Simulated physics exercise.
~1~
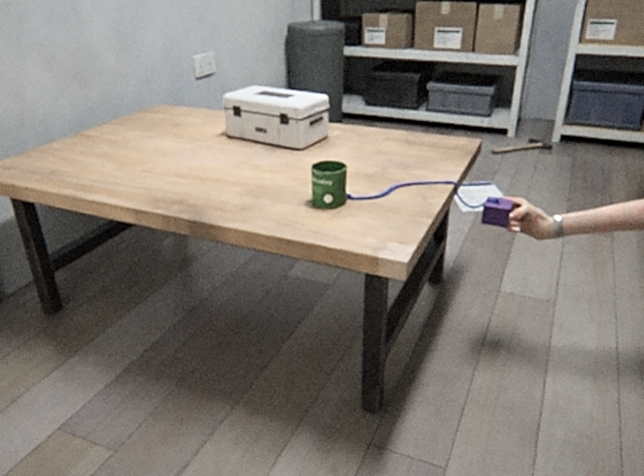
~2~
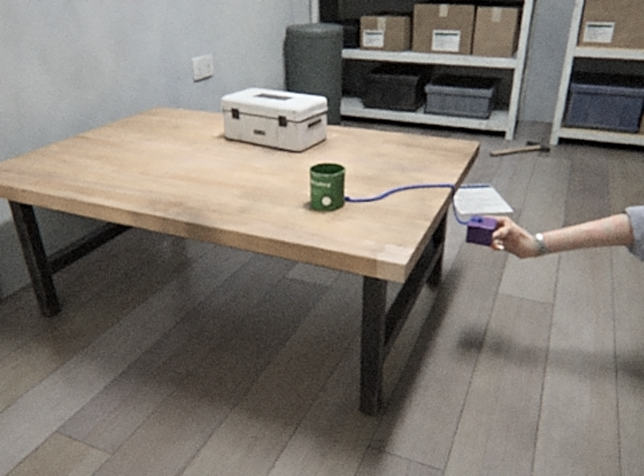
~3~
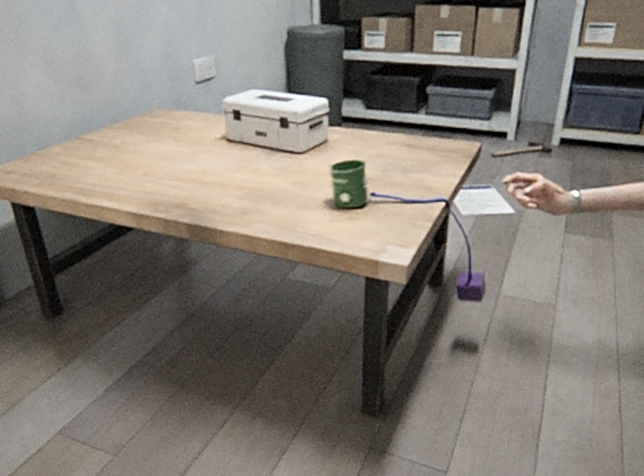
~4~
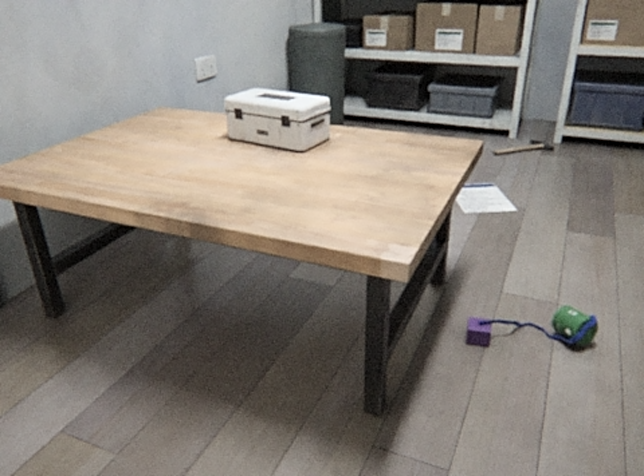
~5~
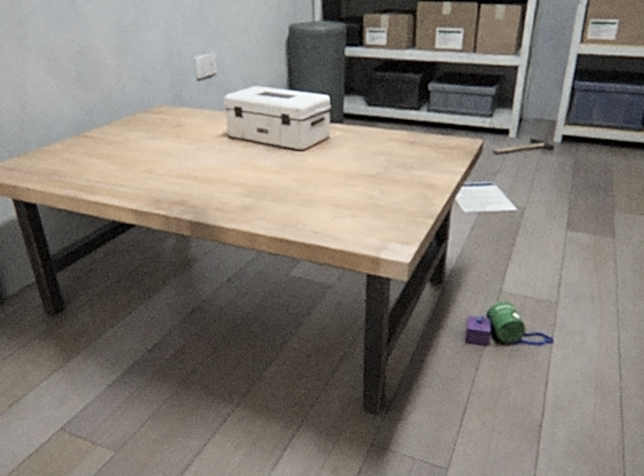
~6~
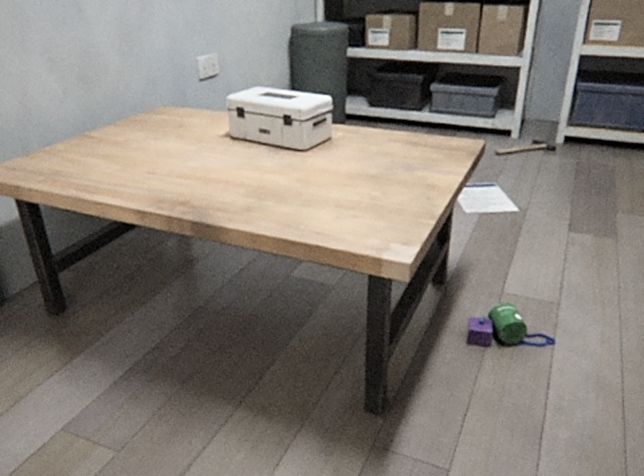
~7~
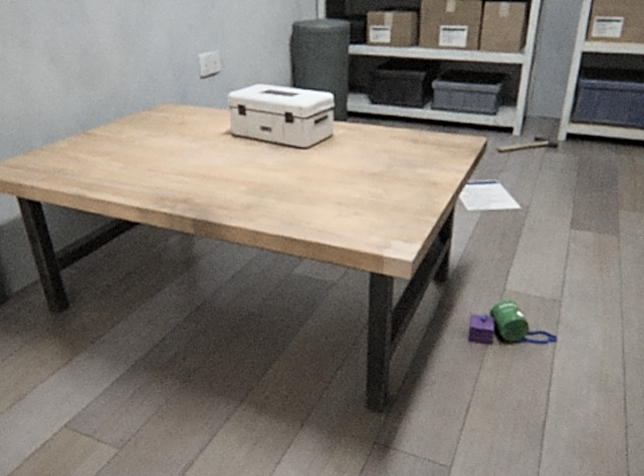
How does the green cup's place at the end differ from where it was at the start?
At the start the green cup stands on the workbench near its right edge. At the end it lies on the floor to the right of the bench, next to the purple block.
Purple block dropping from an opened hand beside a workbench, its ribbon dragging a green cup off the top onto the floor.
